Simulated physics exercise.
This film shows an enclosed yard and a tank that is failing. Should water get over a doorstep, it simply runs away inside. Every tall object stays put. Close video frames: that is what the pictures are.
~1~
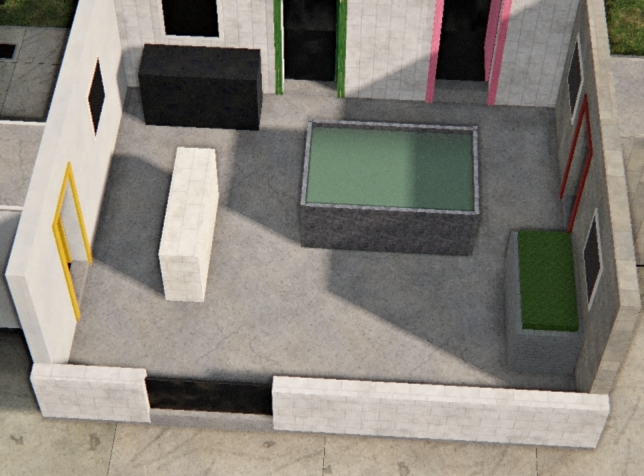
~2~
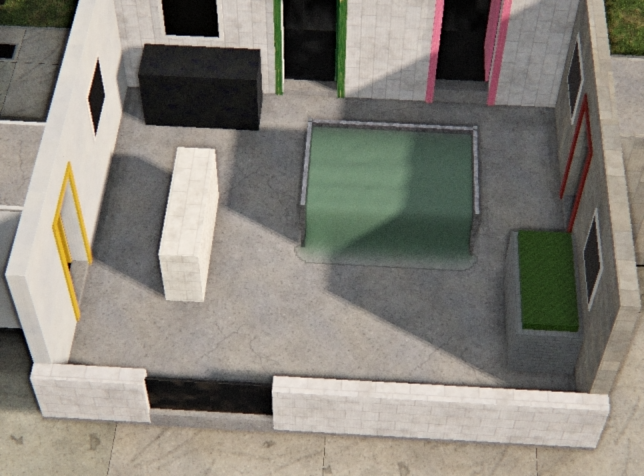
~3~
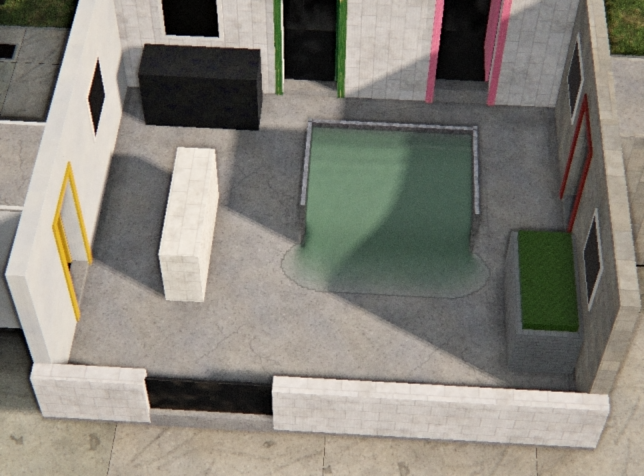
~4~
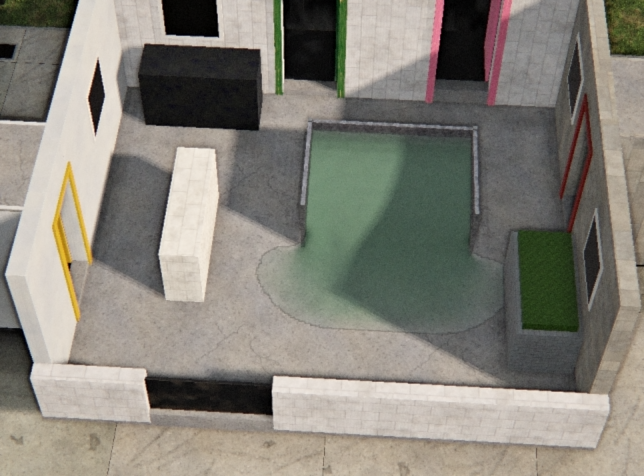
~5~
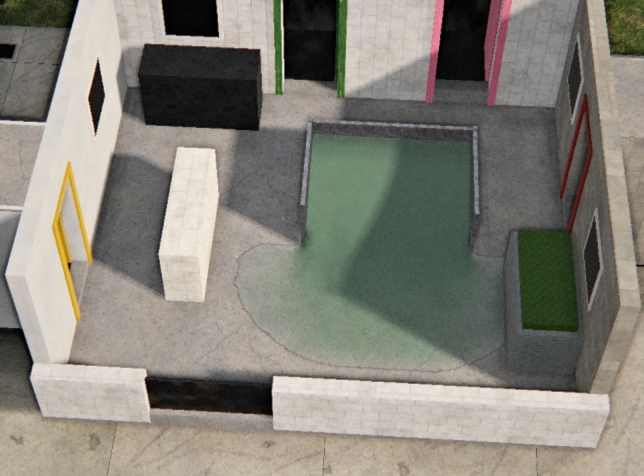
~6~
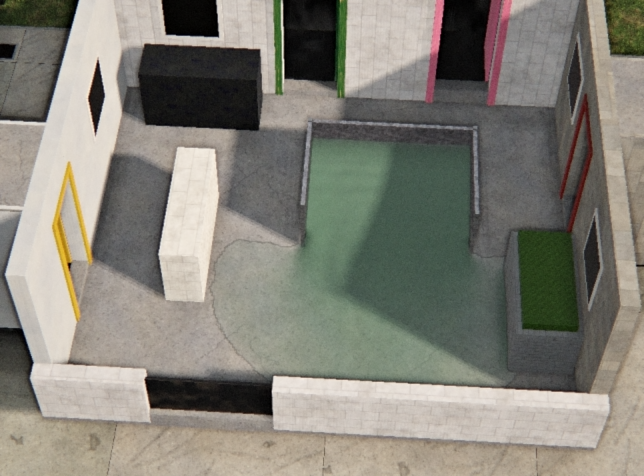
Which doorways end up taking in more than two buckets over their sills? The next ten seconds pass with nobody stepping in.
The pink door takes in two or fewer, the green door takes in two or fewer, the yellow door takes in more than two, the red door takes in two or fewer.
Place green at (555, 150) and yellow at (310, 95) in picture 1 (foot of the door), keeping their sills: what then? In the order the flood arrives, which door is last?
That's the yellow one.
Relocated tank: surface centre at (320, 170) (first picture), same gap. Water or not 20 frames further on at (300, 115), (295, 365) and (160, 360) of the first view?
One after the other: Untouched, reached, reached.
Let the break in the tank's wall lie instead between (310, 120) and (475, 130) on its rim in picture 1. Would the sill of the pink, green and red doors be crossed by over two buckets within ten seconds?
Well, the pink one breaks the limit, while the green one breaks the limit and the red one breaks the limit.
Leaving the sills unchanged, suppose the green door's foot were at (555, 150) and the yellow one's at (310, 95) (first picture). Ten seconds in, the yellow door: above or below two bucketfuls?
I'd say the yellow one doesn't reach it.
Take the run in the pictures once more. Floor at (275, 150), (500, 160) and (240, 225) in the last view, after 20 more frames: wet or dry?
The three points read clear, soaked through and clear.
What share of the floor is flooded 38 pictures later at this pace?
I reckon 90 per cent or so.
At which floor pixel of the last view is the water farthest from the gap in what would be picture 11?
The farthest wet spot is near (140, 397).
A moment on, water covers 40 % of the floor; the pink door not reached, the green door not reached, the yellow door not reached, the red door not reached.
Next, water covers 40 % of the floor; the pink door not reached, the green door not reached, the yellow door not reached, the red door not reached.
Then, water covers 60 % of the floor; the pink door not reached, the green door not reached, the yellow door under two buckets in, the red door wet at the sill, nothing in.
Later, water covers 90 % of the floor; the pink door wet at the sill, nothing in, the green door wet at the sill, nothing in, the yellow door far over two buckets in, the red door wet at the sill, nothing in.
In the end, water covers 95 % of the floor; the pink door wet at the sill, nothing in, the green door wet at the sill, nothing in, the yellow door far over two buckets in, the red door wet at the sill, nothing in.
